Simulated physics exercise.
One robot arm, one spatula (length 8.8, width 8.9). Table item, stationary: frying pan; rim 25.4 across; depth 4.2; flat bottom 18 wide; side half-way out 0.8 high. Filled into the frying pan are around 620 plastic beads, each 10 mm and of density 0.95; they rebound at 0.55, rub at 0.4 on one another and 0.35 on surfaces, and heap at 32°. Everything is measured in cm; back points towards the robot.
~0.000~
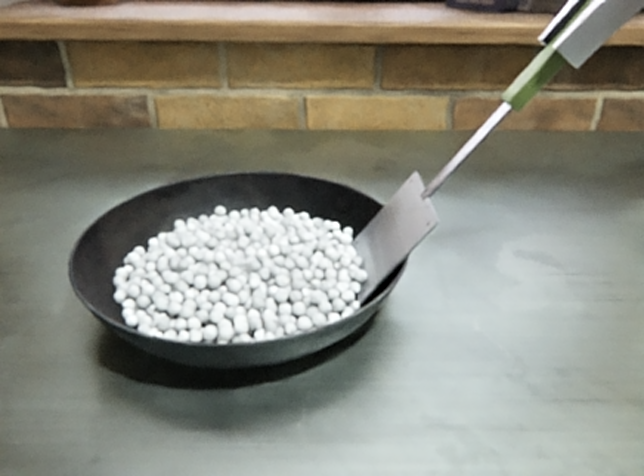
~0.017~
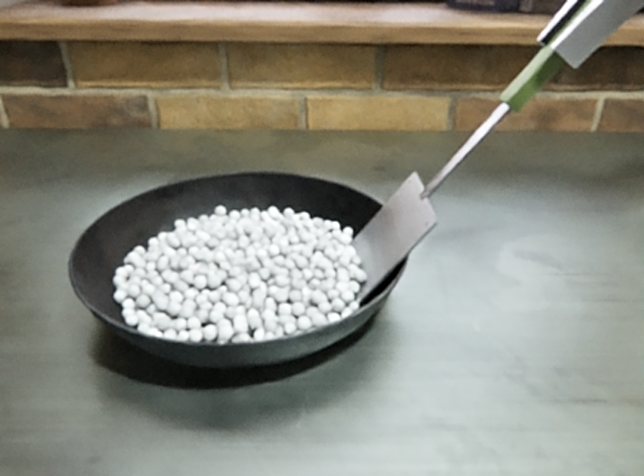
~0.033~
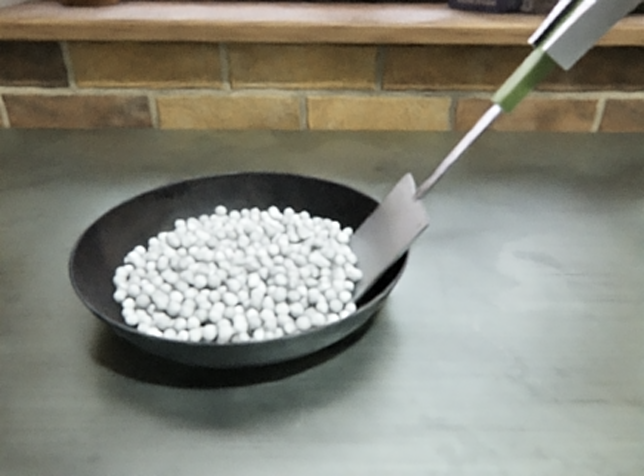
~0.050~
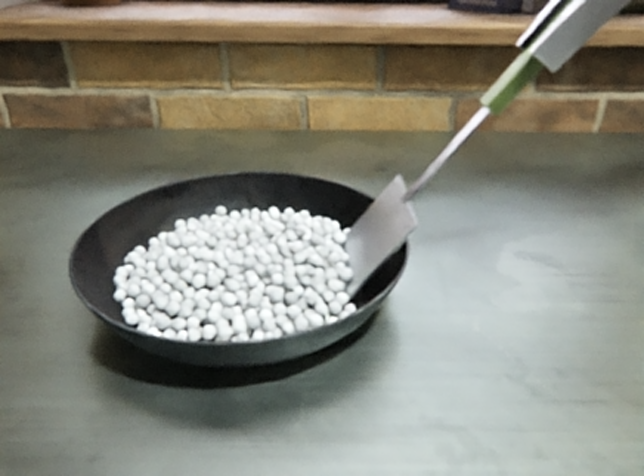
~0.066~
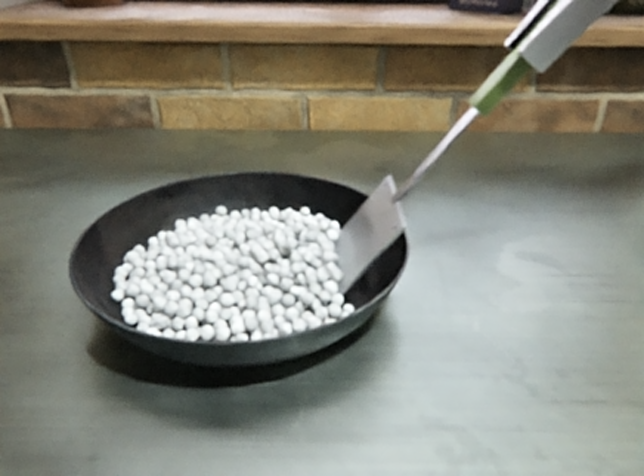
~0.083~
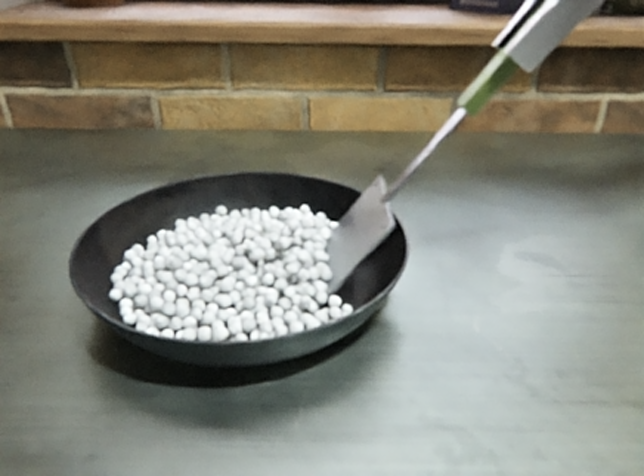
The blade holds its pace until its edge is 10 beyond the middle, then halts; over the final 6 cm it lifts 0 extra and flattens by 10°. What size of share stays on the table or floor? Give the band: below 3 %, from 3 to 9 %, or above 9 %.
Above 9 %.
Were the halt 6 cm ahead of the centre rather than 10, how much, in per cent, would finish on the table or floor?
About 0 %.
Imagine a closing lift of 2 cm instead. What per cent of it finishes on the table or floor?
It comes to near 15 percent.
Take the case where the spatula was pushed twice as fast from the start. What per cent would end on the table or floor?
About 30 per cent.
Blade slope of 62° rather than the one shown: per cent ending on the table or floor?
About 15 per cent.
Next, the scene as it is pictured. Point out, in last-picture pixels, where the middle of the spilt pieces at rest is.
(44, 269), roughly.
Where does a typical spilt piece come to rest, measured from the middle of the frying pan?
I'd say some 18 centimetres, give or take.
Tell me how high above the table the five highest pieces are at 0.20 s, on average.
About 4 centimetres.
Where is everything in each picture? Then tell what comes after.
The first picture shows spatula top edge at (427, 194), sloping 54°; upper third of the load around (253, 261), from x 120 to 360, top at y 210; 616 in the frying pan.
The second picture shows spatula top edge at (426, 195), sloping 54°; upper third of the load around (253, 261), from x 120 to 360, top at y 210.
The third picture shows spatula top edge at (418, 196), sloping 54°; upper third of the load around (254, 261), from x 120 to 355, top at y 210.
The fourth picture shows spatula top edge at (408, 198), sloping 54°; upper third of the load around (257, 260), from x 120 to 350, top at y 210.
The fifth picture shows spatula top edge at (397, 198), sloping 54°; upper third of the load around (261, 258), from x 120 to 350, top at y 210.
The sixth picture shows spatula top edge at (386, 198), sloping 54°; upper third of the load around (262, 257), from x 115 to 345, top at y 210; 616 in the frying pan.
By 0.20 s, sloping 54°, highest piece 4 above the table; 616 in the frying pan.
By 0.33 s, sloping 51°, highest piece 5 above the table; 616 in the frying pan.
By 0.59 s, sloping 44°, highest piece 6 above the table; 524 in the frying pan, 90 on the table or floor, 2 on the blade or in flight.
By 1.64 s, sloping 44°, highest piece 5 above the table; 523 in the frying pan, 93 on the table or floor.
Final count, 523 in the frying pan, 93 on the table or floor. That is 15 % on the table or floor.
